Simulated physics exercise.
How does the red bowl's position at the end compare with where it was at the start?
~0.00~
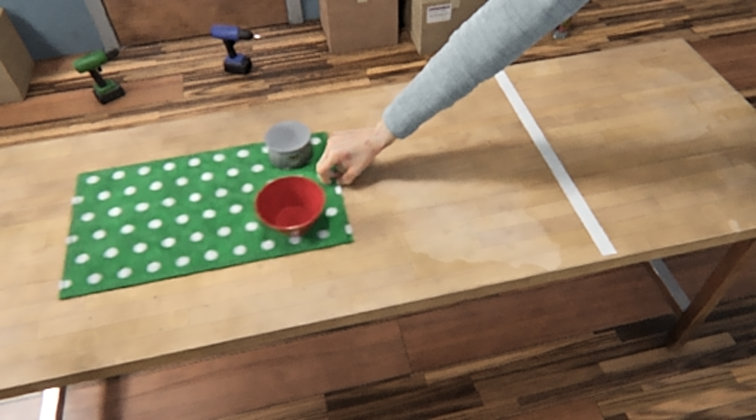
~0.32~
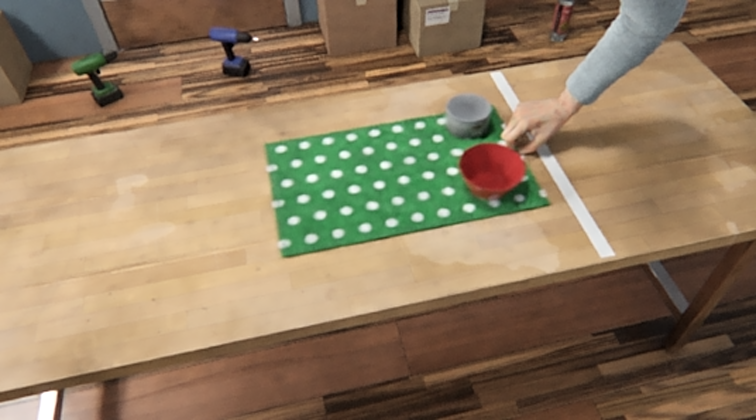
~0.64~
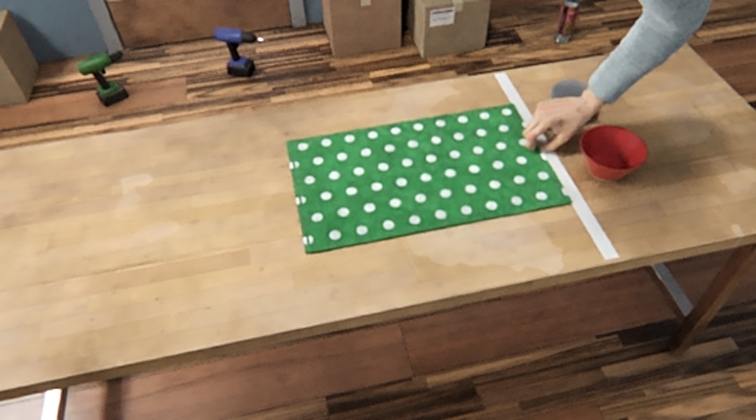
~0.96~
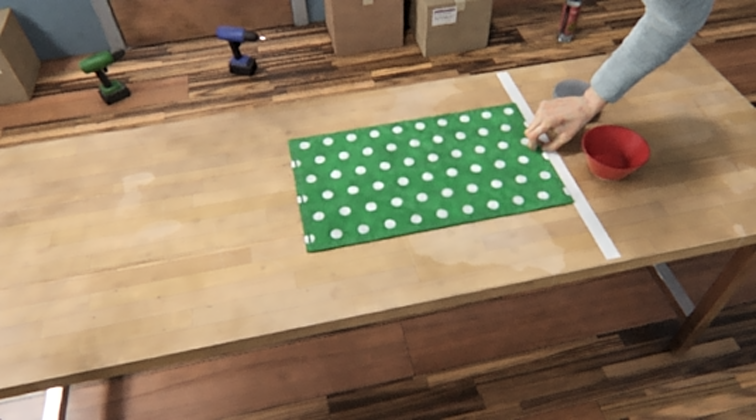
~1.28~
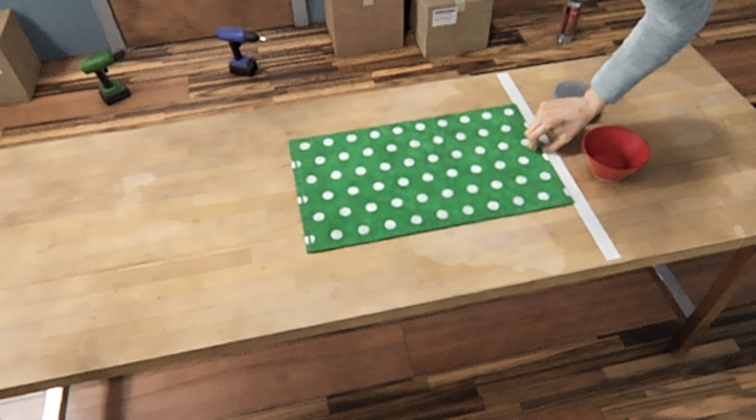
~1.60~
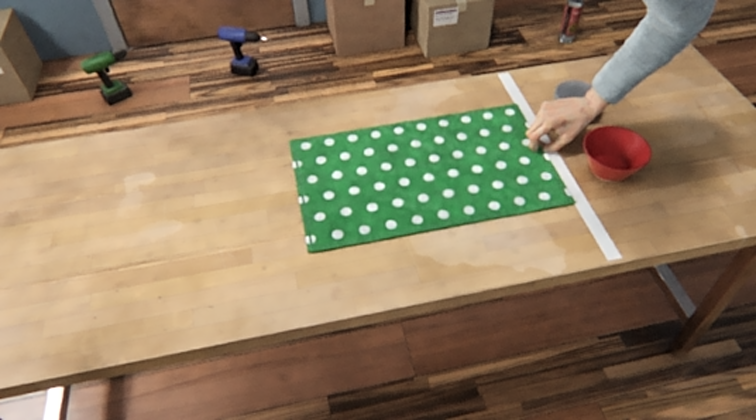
It starts on the right part of the green mat, left of the white tape, and ends on the bare wood to the right of the tape.
Green polka-dot mat pulled right by a hand across a workbench, stopping at white tape as red bowl and grey tub slide off.
